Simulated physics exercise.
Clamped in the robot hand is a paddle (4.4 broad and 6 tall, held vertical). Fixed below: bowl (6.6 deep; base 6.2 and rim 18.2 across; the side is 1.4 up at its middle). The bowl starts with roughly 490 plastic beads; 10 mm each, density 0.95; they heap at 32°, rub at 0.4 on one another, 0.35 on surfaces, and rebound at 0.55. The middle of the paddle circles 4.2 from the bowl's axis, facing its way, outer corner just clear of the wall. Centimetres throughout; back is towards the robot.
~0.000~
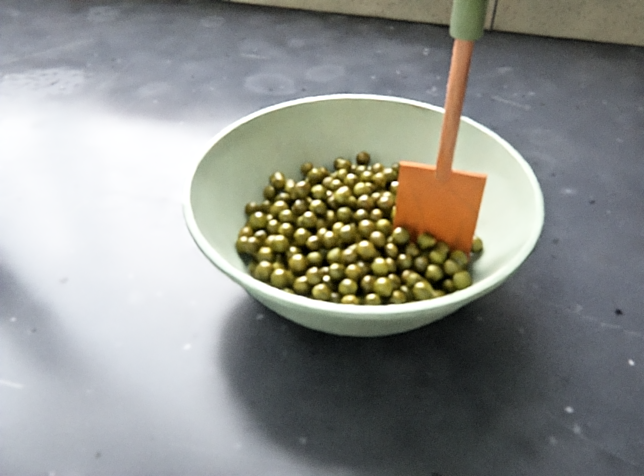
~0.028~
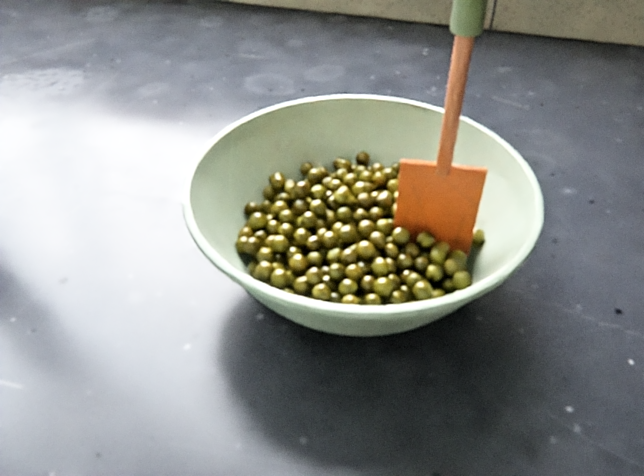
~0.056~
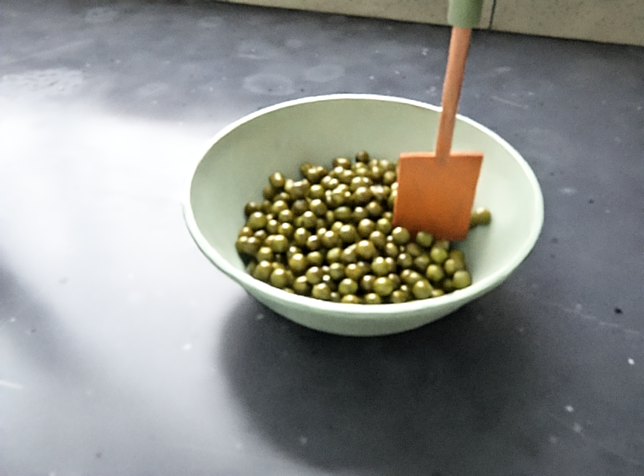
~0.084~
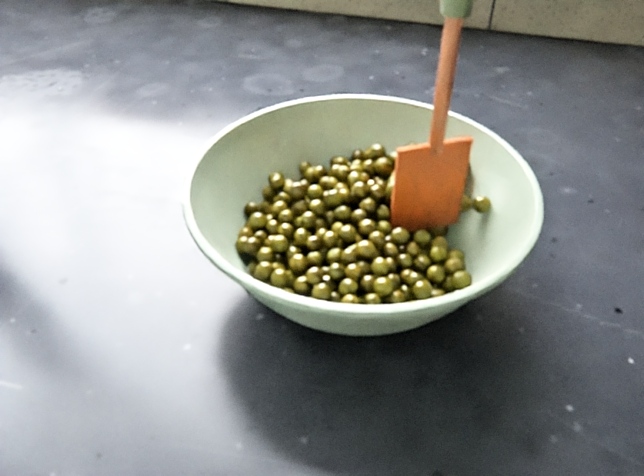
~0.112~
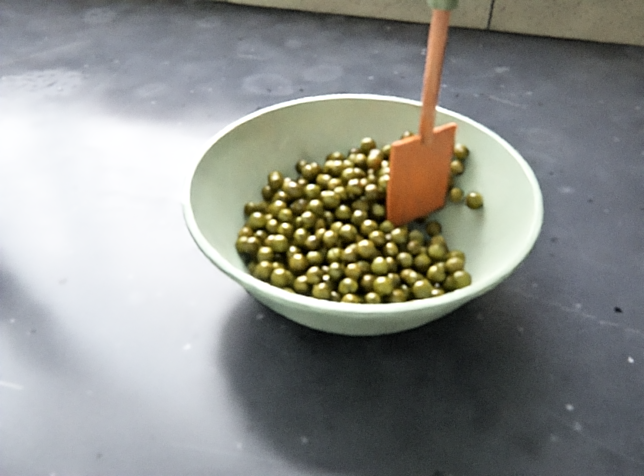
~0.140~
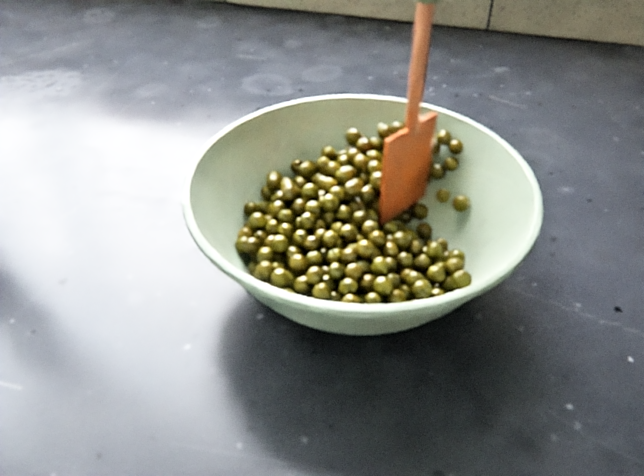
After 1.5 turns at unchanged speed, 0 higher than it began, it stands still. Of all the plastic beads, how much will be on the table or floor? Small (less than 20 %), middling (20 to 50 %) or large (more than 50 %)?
Answer: Small; less than 20 % of the plastic beads finish on the table or floor.
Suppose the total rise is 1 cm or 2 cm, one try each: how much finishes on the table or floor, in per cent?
About 5 and 5 per cent.
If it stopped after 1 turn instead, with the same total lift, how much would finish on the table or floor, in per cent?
Then about 5 per cent.
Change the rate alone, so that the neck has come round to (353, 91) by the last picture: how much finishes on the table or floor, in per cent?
About 35 per cent.
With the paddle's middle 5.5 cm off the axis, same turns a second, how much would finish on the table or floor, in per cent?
In that case some 0 per cent.
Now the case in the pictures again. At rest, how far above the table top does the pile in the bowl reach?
About 7.0 cm.
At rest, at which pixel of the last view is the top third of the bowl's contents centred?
Around (282, 244).
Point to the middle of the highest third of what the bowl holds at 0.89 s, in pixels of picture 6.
Around (361, 149).
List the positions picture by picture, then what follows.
The first frame shows paddle neck at (448, 144), 0° round; upper third of the load around (354, 219), from x 245 to 475, top at y 160; 488 in the bowl.
The second frame shows paddle neck at (448, 140), 5° round; upper third of the load around (355, 217), from x 245 to 475, top at y 160.
The third frame shows paddle neck at (446, 129), 18° round; upper third of the load around (361, 211), from x 245 to 480, top at y 160.
The fourth frame shows paddle neck at (440, 119), 32° round; upper third of the load around (363, 202), from x 245 to 480, top at y 150.
The fifth frame shows paddle neck at (429, 109), 46° round; upper third of the load around (361, 194), from x 245 to 475, top at y 140.
The sixth frame shows paddle neck at (415, 102), 60° round; upper third of the load around (357, 190), from x 245 to 460, top at y 125; 488 in the bowl.
By 0.51 s, 248° round, highest piece 9 above the table; 481 in the bowl, 1 on the table or floor, 6 in flight or on the tool.
By 0.89 s, 76° round, highest piece 8 above the table; 465 in the bowl, 18 on the table or floor, 5 in flight or on the tool.
By 1.27 s, 180° round, highest piece 7 above the table; 452 in the bowl, 36 on the table or floor.
By 1.97 s, 180° round, highest piece 6 above the table; 452 in the bowl, 36 on the table or floor.
Final count, 452 in the bowl, 36 on the table or floor. That is 7 % on the table or floor.
